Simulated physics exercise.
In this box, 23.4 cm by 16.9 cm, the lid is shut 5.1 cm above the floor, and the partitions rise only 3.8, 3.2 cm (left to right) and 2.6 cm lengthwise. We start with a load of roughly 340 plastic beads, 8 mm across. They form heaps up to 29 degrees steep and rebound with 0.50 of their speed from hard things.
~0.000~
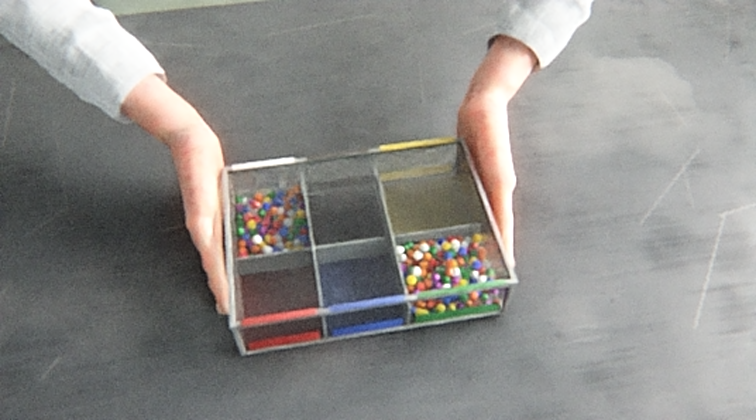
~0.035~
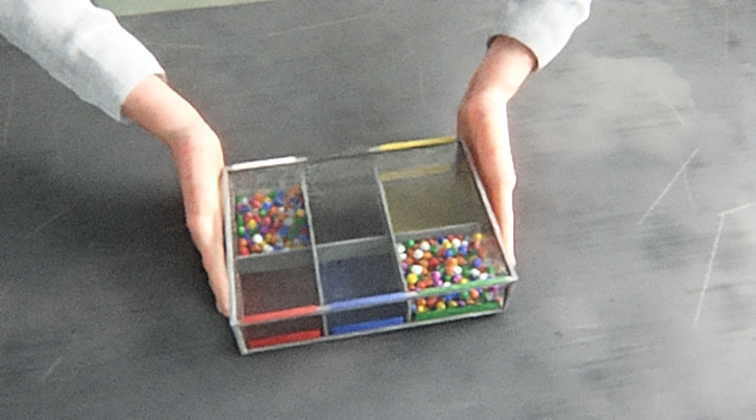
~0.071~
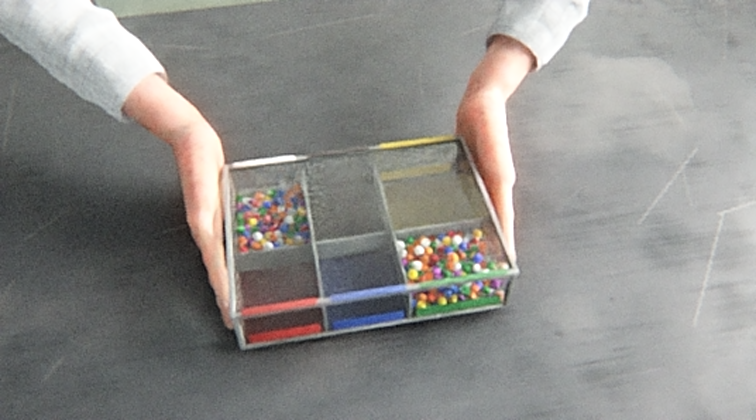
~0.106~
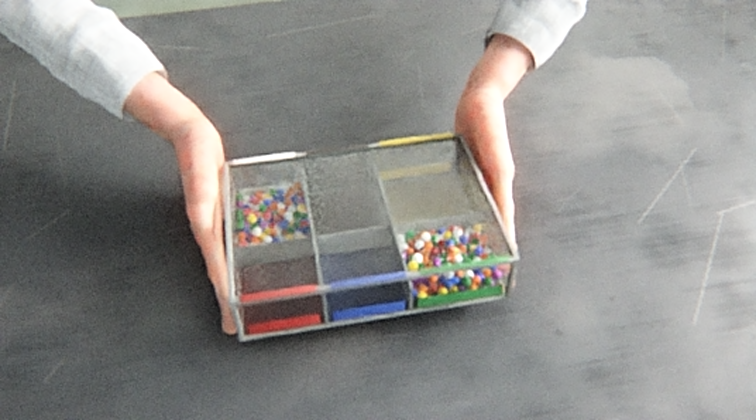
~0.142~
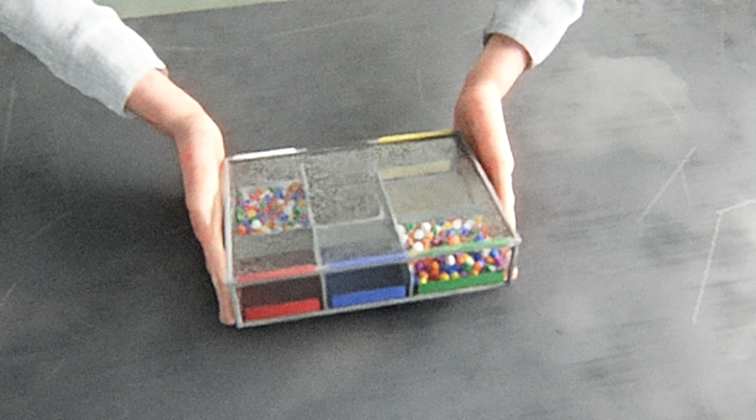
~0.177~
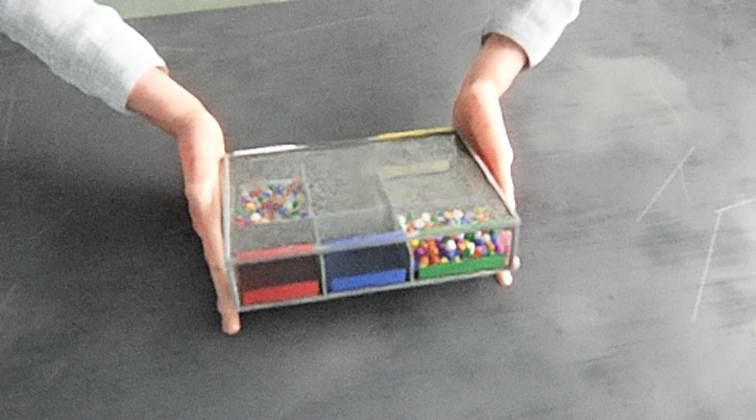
Clear divided box of colourful beads being tilted by two hands, its front side swinging up into view above a dark surface.
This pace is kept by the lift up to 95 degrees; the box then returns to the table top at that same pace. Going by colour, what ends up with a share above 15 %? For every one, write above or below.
Red below, blue below, green below, yellow above, white above, black below.
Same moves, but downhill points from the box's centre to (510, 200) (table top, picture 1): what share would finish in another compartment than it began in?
The share would be about 20 percent.
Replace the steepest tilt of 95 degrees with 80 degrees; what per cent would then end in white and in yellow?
White: 45, yellow: 30 (per cent).
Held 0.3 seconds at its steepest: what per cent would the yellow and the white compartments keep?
In per cent: Yellow 45, white 45.
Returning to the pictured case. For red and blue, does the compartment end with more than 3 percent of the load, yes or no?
Red: False; blue: False.
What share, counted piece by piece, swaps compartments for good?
Roughly 45 %.
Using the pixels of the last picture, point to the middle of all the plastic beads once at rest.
Estimated resting centre: Around (372, 199).
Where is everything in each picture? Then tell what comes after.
The first picture shows box tilt 0 degrees, front corners at (235, 324) and (511, 281); green 50 %, white 50 %.
The second picture shows box tilt 1 degrees, front corners at (235, 322) and (512, 278).
The third picture shows box tilt 3 degrees, front corners at (235, 314) and (513, 271), lowest corner right back.
The fourth picture shows box tilt 7 degrees, front corners at (234, 301) and (514, 258), lowest corner right back.
The fifth picture shows box tilt 12 degrees, front corners at (231, 281) and (515, 240), lowest corner right back.
The sixth picture shows box tilt 18 degrees, front corners at (229, 260) and (515, 221), lowest corner right back; green 50 %, white 50 %. Its pace works out near 150 degrees a second.
After 0.77 s, tilt 95 degrees; green 30 %, yellow 20 %, white 45 %.
After 1.16 s, tilt 41 degrees; green 5 %, yellow 45 %, white 45 %, black 5 %.
Then, at 1.64 s, tilt 0 degrees; green 5 %, yellow 45 %, white 45 %, black 5 %.
By 2.1 s all is still; red 0 %, blue 0 %, green 5 %, yellow 45 %, white 45 %, black 5 %.
